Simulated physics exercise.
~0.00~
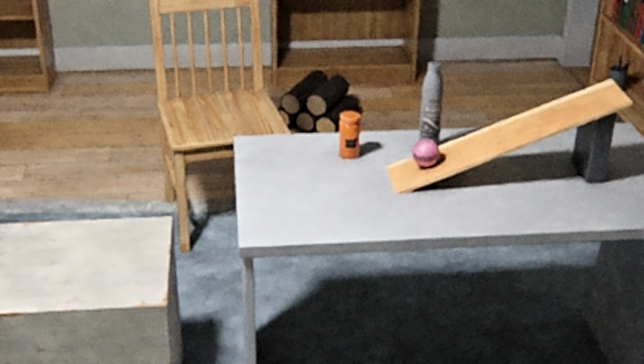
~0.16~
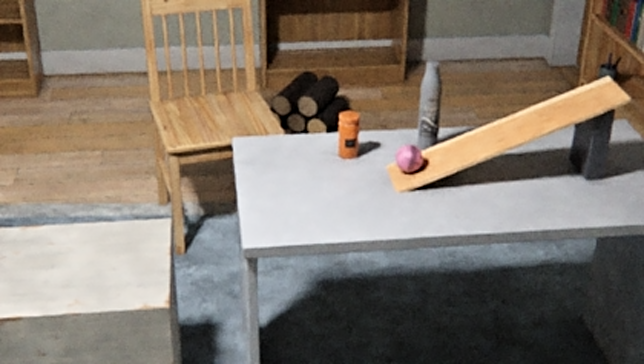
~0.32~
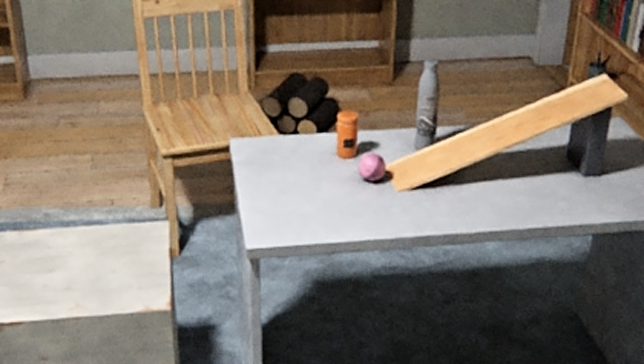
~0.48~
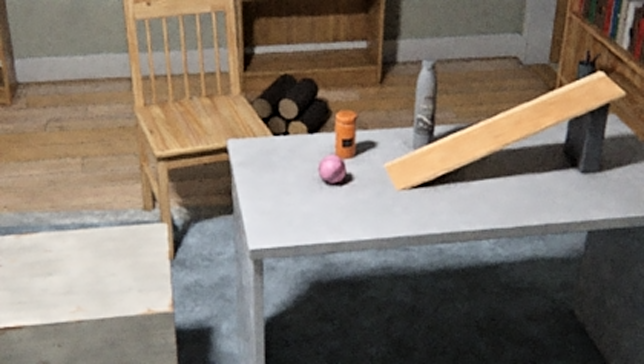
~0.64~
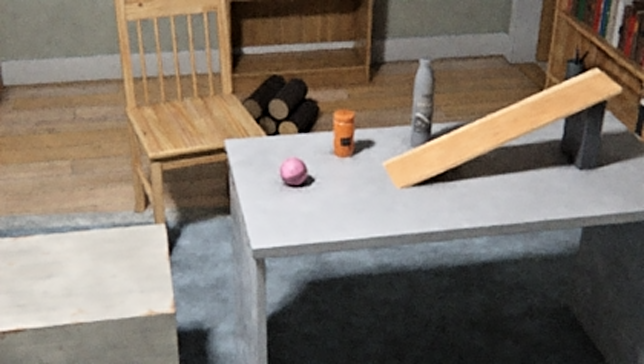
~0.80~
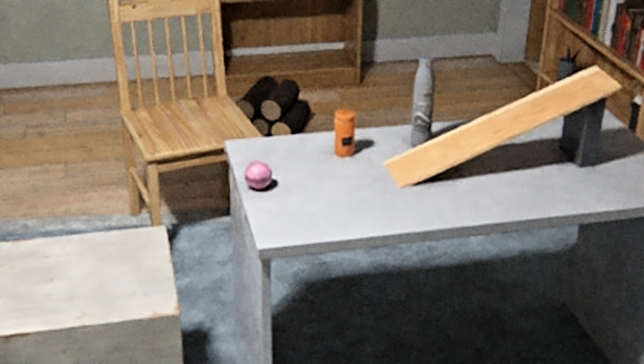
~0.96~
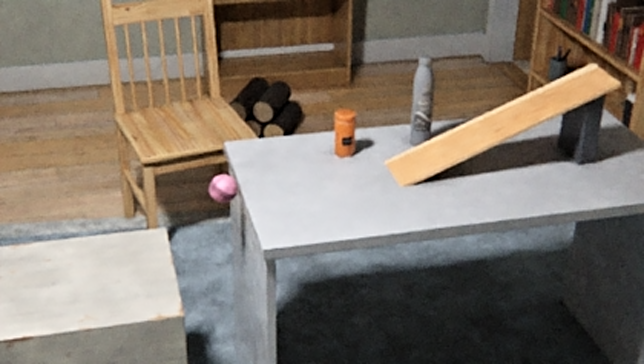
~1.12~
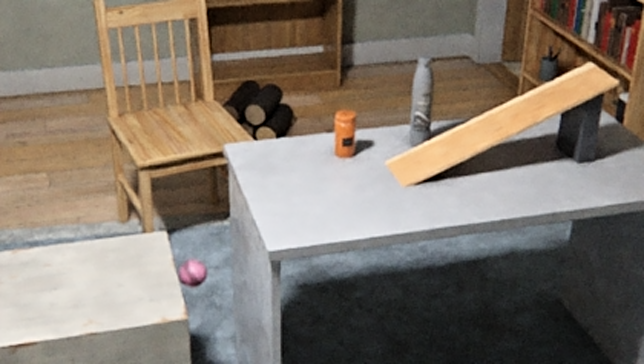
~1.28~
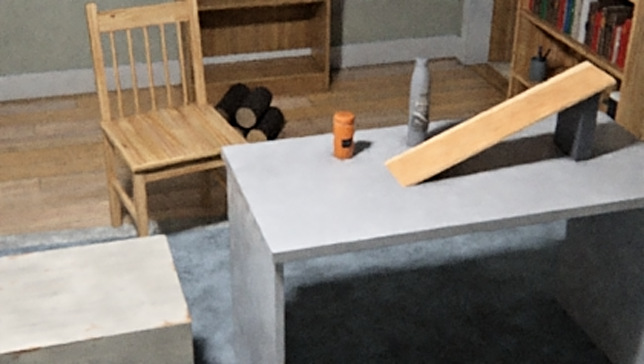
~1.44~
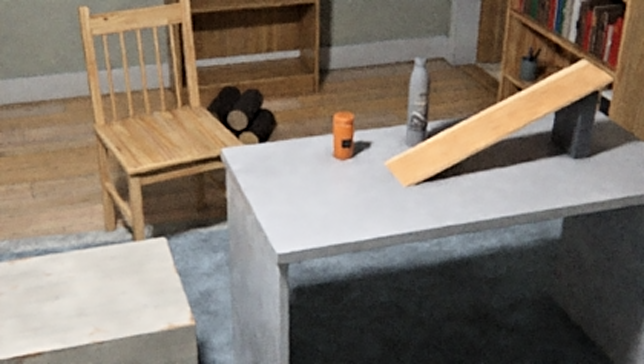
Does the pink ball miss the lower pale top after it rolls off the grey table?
Yes, the ball comes up short of the lower top and drops into the gap between it and the table.
